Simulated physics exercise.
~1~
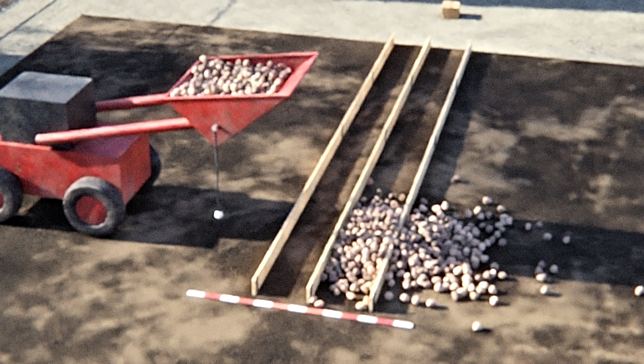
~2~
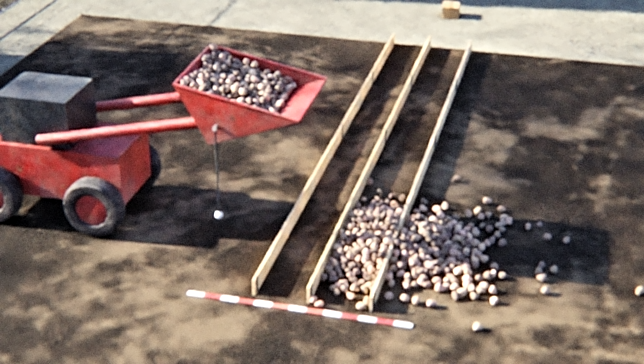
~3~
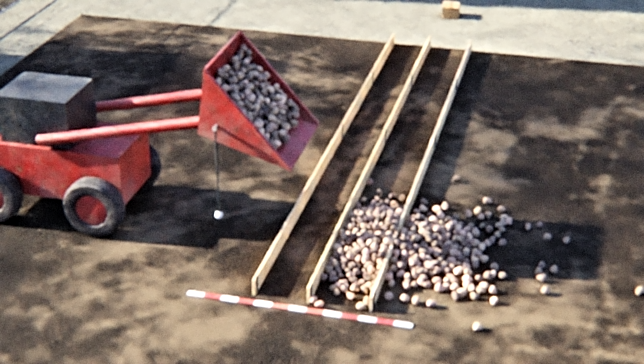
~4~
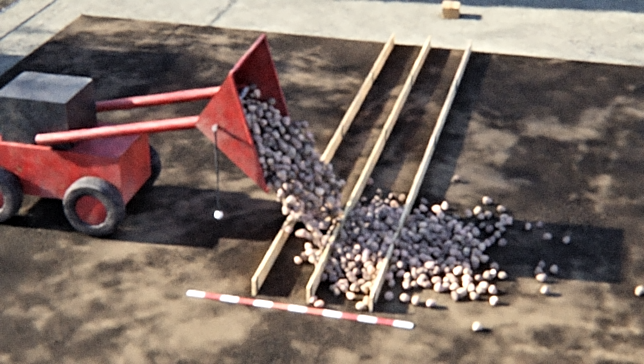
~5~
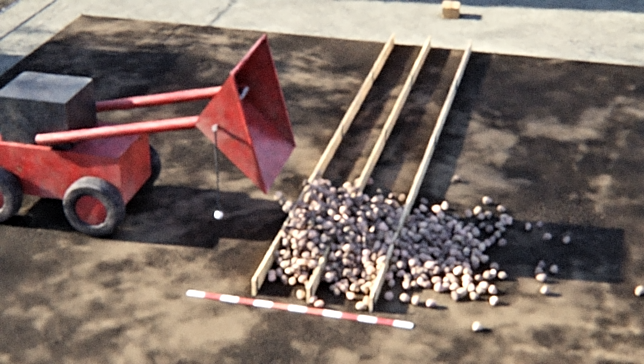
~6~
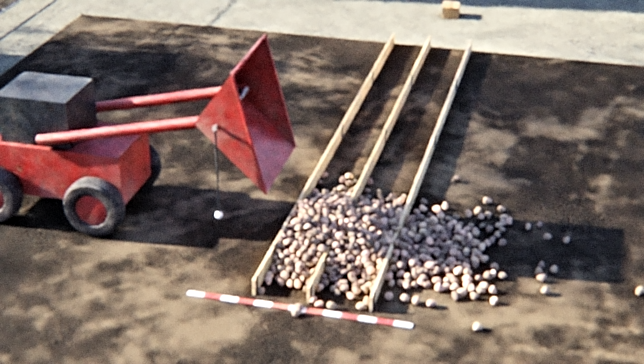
A red loader at the left holds a raised bucket of pale, round stones over dark, mottled ground, seen from above in sunlight. To its right, three long wooden boards lie side by side, with earlier stones heaped across the farther boards and scattered beyond, and a red and white striped rod in front. A white ball hangs beneath the bucket. The bucket tips steadily down to the right, and its stones slide toward the lip, then pour out over the nearest boards. The emptied bucket stays tilted, and the stones settle into one broad heap filling both bays near their front ends.
